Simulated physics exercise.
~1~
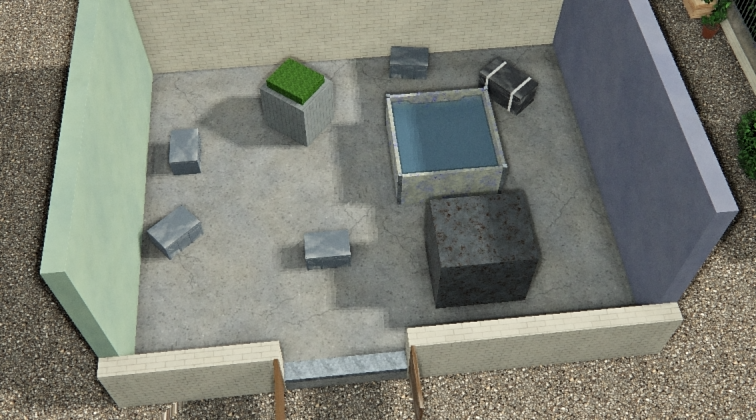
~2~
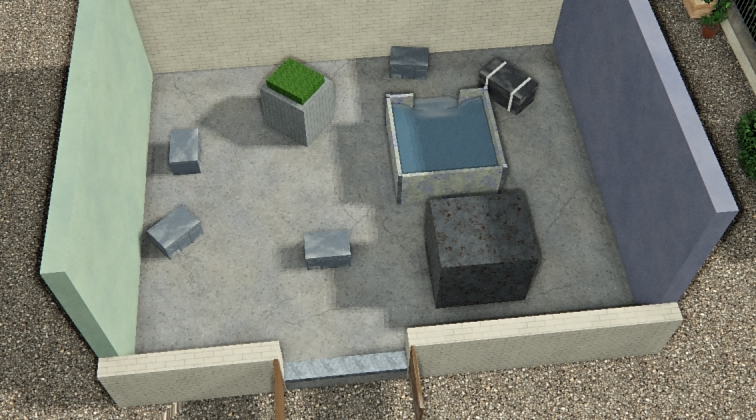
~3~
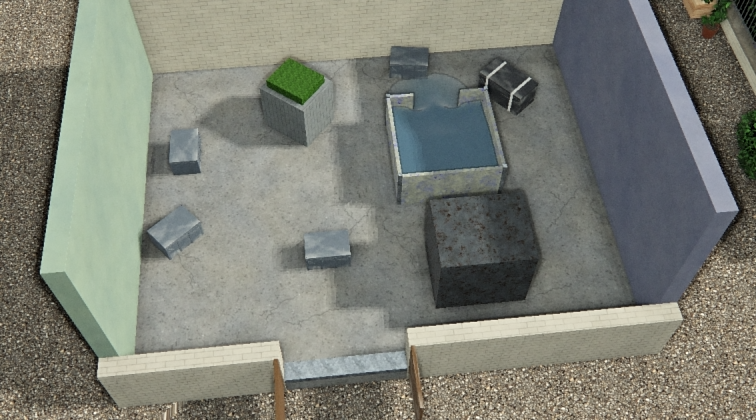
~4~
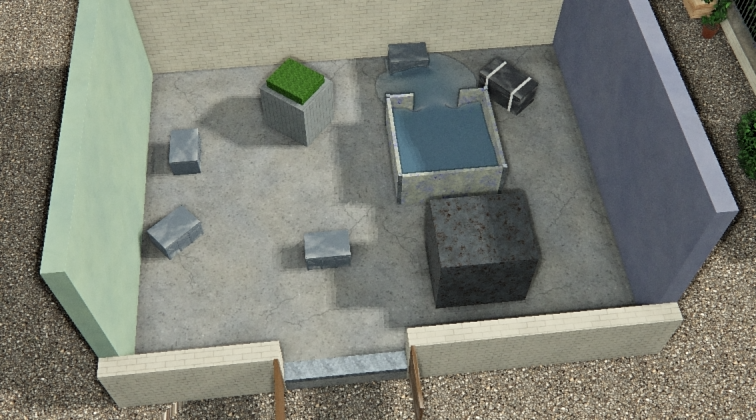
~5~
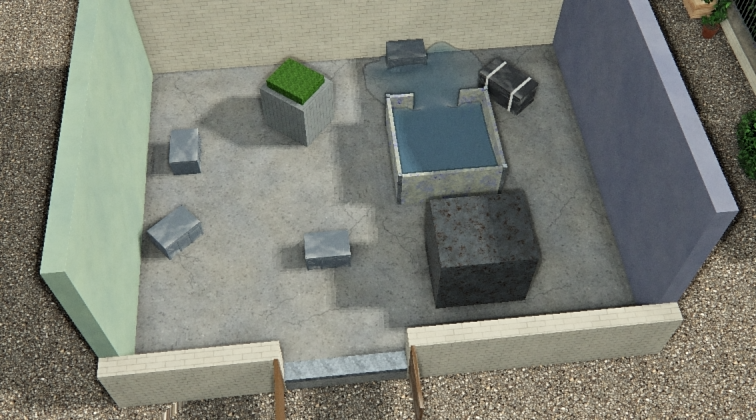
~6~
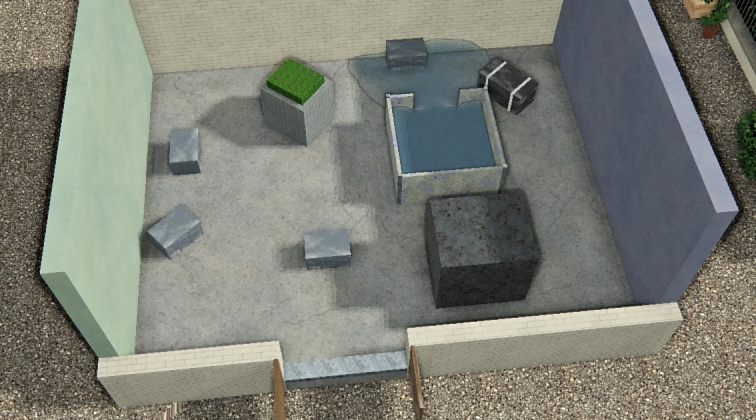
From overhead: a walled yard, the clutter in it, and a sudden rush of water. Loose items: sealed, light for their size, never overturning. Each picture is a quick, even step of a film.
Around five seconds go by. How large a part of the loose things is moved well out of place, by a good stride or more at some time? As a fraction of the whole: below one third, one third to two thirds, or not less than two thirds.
The things swept well aside make up a smaller part than a third.
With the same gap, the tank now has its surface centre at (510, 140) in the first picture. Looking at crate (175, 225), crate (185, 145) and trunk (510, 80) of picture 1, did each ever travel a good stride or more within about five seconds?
Not far, Not far, Far enough.
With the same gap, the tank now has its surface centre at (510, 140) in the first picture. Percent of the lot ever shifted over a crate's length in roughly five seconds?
That comes out at some 40 %.
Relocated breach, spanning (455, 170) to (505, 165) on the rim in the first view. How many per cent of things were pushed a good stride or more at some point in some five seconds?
About 0 per cent.
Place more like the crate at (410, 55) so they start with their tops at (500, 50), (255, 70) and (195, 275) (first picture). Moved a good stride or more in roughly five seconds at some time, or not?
Outcome per entry: Knocked aside / knocked aside / stays where it is.
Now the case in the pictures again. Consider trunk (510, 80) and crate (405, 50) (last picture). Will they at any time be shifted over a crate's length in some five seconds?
Taking them in turn, within that distance and carried that far.
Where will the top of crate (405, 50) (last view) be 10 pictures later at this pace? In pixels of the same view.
Roughly at (348, 54).
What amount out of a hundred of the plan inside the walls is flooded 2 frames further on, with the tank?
My guess is around 15 per cent.
A moment on, 0 of 5 are well off their spots; 1 afloat.
Next, 1 of 5 are well off their spots; 1 afloat.
Later, 1 of 5 are well off their spots; 0 afloat.
In the end, 1 of 5 are well off their spots, and 1 have been at some point; 1 afloat.
